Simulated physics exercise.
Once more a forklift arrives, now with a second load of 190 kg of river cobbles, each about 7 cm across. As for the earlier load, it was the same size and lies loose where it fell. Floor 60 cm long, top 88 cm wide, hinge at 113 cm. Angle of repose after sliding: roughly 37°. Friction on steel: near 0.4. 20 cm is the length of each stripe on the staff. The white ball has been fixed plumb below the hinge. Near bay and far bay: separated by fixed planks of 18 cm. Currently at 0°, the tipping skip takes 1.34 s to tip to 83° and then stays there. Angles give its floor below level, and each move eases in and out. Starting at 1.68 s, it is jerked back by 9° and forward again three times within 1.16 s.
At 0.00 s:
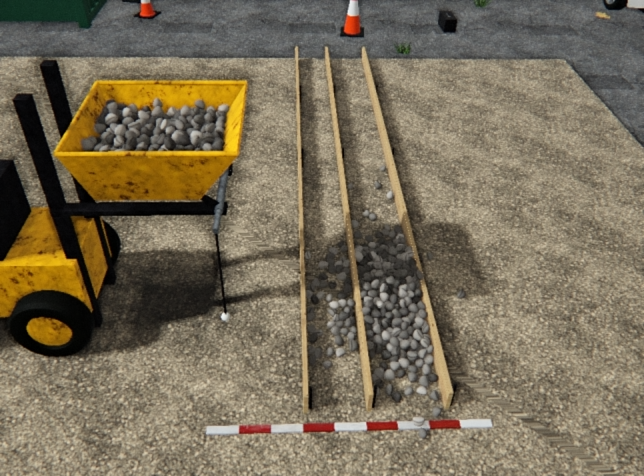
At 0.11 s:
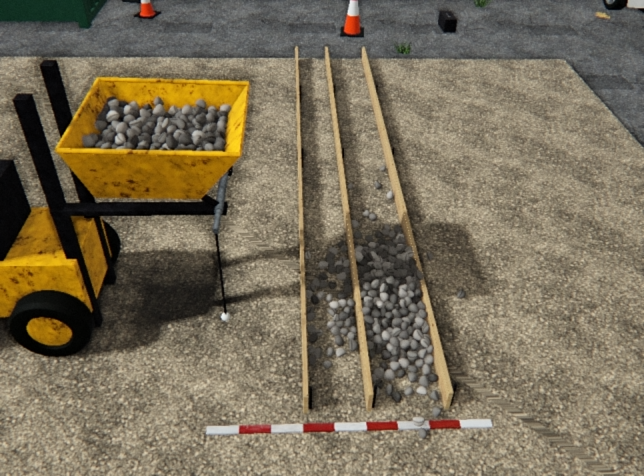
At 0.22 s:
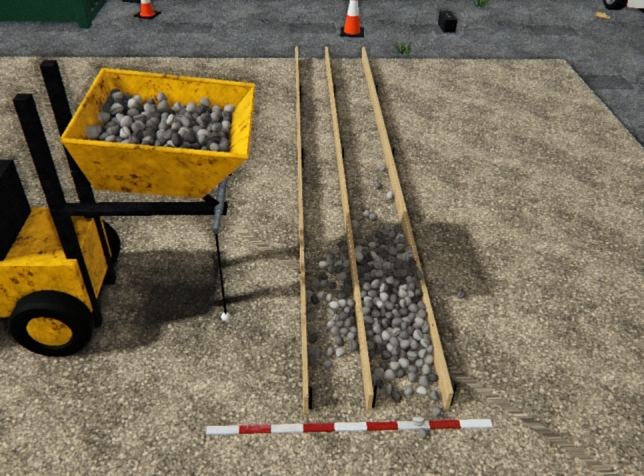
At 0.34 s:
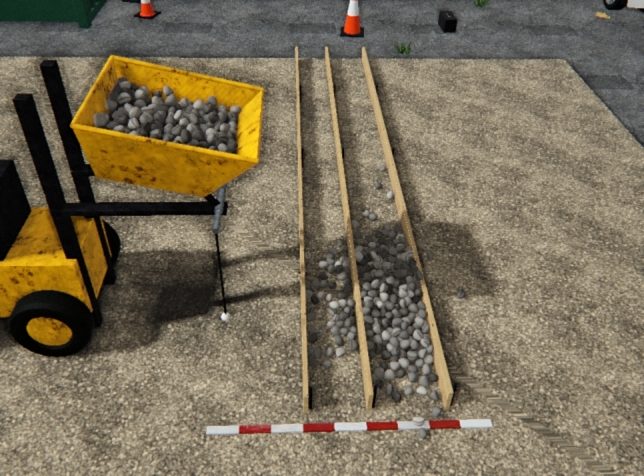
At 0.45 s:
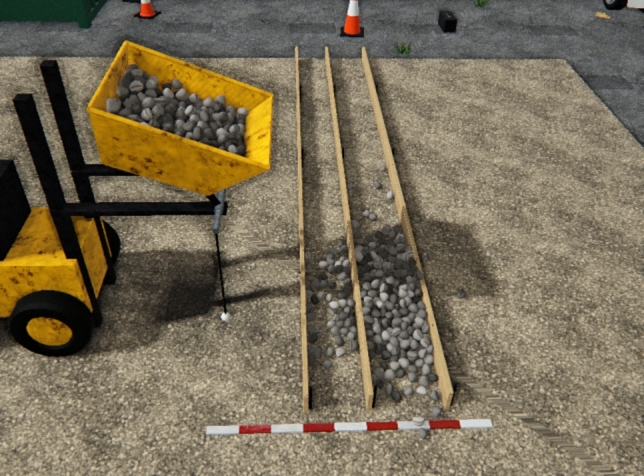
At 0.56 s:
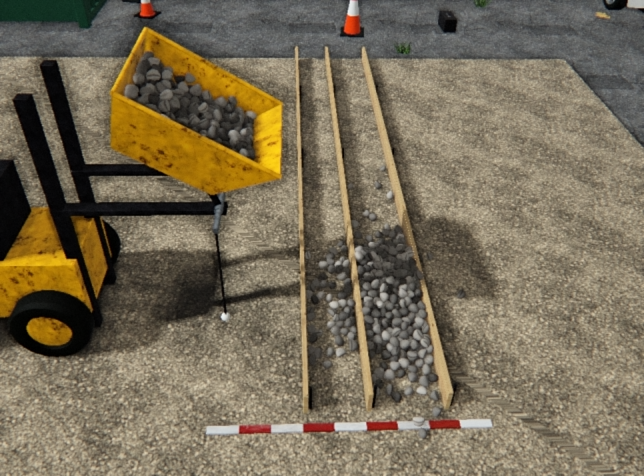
Yellow skip full of grey stones tilting steadily to the right on a forklift, beside wooden boards with stones lying between them.
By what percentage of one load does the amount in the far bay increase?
52 %.
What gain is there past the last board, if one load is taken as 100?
My estimate is about 10 per cent of a load.
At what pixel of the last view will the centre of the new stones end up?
Around (369, 292).
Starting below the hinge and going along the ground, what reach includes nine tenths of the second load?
That's roughly 140 cm.
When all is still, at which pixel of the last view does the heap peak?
Peak pixel: Approx. (384, 277).
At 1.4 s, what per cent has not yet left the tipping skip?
About 45 per cent is held.
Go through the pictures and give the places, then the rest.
Lip at (238, 154), floor tilted 0°, highest stones at (147, 116). The earlier load is highest near (383, 280), 24 cm above ground level, 13 % in the near bay, 86 % in the far bay, 1 % past the last board, in the first picture.
The tipping skip is at 2°, its lip at (240, 155); the top of the load is at (136, 114); the stones move at 0.2 m/s on average, in the second picture.
Lip at (247, 157), floor tilted 6°, highest stones at (115, 105); the stones move at 0.4 m/s on average, in the third picture.
The tipping skip is at 13°, its lip at (258, 162); the top of the load is at (120, 93); the stones move at 0.6 m/s on average, in the fourth picture.
Lip at (269, 168), floor tilted 22°, highest stones at (132, 80); the stones move at 0.7 m/s on average, in the fifth picture.
The tipping skip is at 31°, its lip at (281, 177); the top of the load is at (148, 68); the stones move at 0.8 m/s on average, in the sixth picture.
After 1.0 s the floor is at 70°; in per cent of one load, 100 in the tipping skip, 13 in the near bay, 86 in the far bay, 1 past the last board; the foremost stones are at (425, 283).
After 1.4 s the floor is at 83°; in per cent of one load, 47 in the tipping skip, 51 in the near bay, 101 in the far bay, 1 past the last board; the foremost stones are at (425, 283).
After 3.3 s the floor is at 83°; in per cent of one load, 0 in the tipping skip, 53 in the near bay, 138 in the far bay, 9 past the last board; the foremost stones are at (533, 303).
After 5.6 s the floor is at 83°; in per cent of one load, 0 in the tipping skip, 53 in the near bay, 138 in the far bay, 9 past the last board; the foremost stones are at (533, 303). Net gain in the far bay, 52.
